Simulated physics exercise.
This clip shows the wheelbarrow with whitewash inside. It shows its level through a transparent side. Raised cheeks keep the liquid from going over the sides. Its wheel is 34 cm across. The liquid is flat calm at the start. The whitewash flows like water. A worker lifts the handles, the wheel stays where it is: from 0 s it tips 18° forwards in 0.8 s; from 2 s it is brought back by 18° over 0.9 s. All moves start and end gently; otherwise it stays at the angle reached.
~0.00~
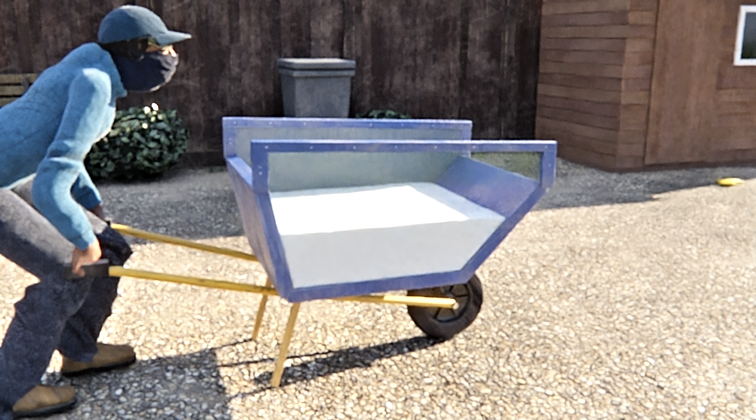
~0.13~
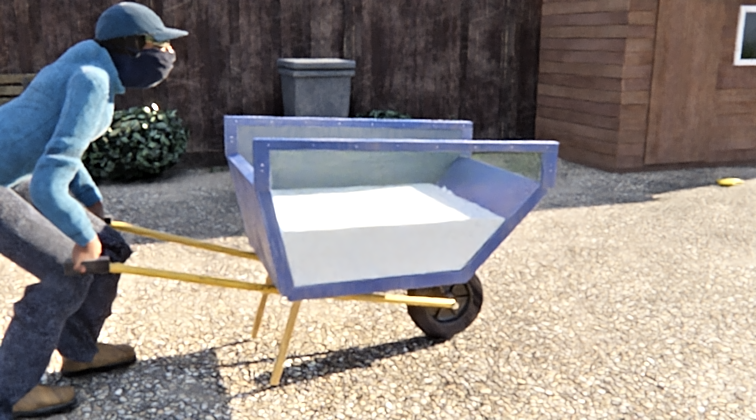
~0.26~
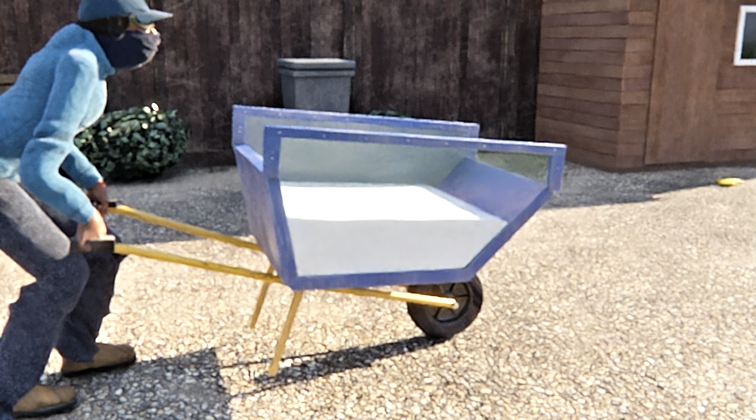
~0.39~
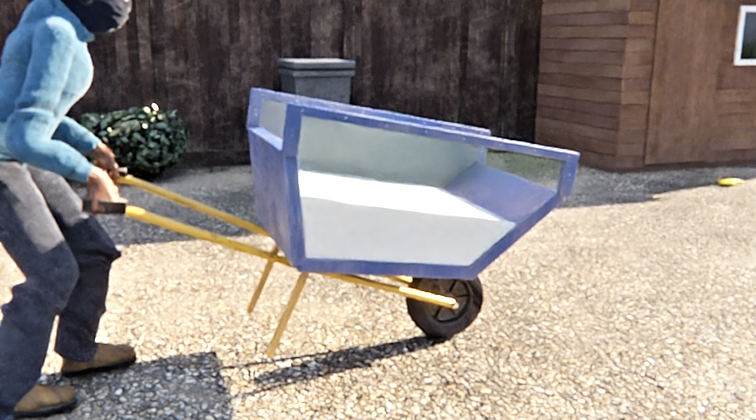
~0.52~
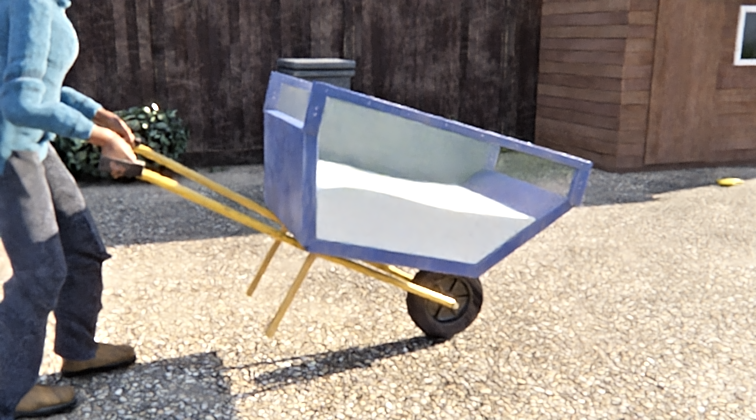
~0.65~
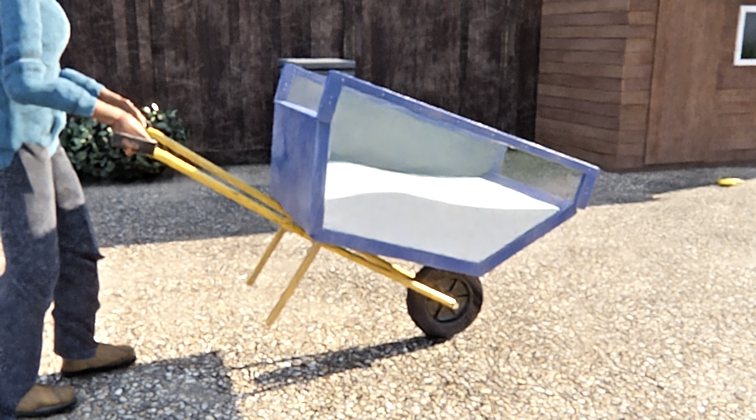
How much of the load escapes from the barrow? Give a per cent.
About 36 per cent.
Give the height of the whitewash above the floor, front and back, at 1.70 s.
Front 18 cm, back 0 cm.
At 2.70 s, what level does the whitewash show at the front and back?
About 20 cm in front and 4 cm behind.
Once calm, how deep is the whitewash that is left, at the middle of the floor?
About 12 cm.
After 1.70 s the barrow is at 18° forwards, the surface stands 0 cm at the back and 19 cm at the front; 34 per cent has gone, over the front.
After 2.70 s the barrow is at 1° forwards, the surface stands 4 cm at the back and 19 cm at the front; 34 per cent has gone, over the front.
After 3.70 s the surface stands 11 cm at the back and 14 cm at the front; 34 per cent has gone, over the front.
After 5.78 s 36 per cent has gone, over the front, 33 of 94 litres.
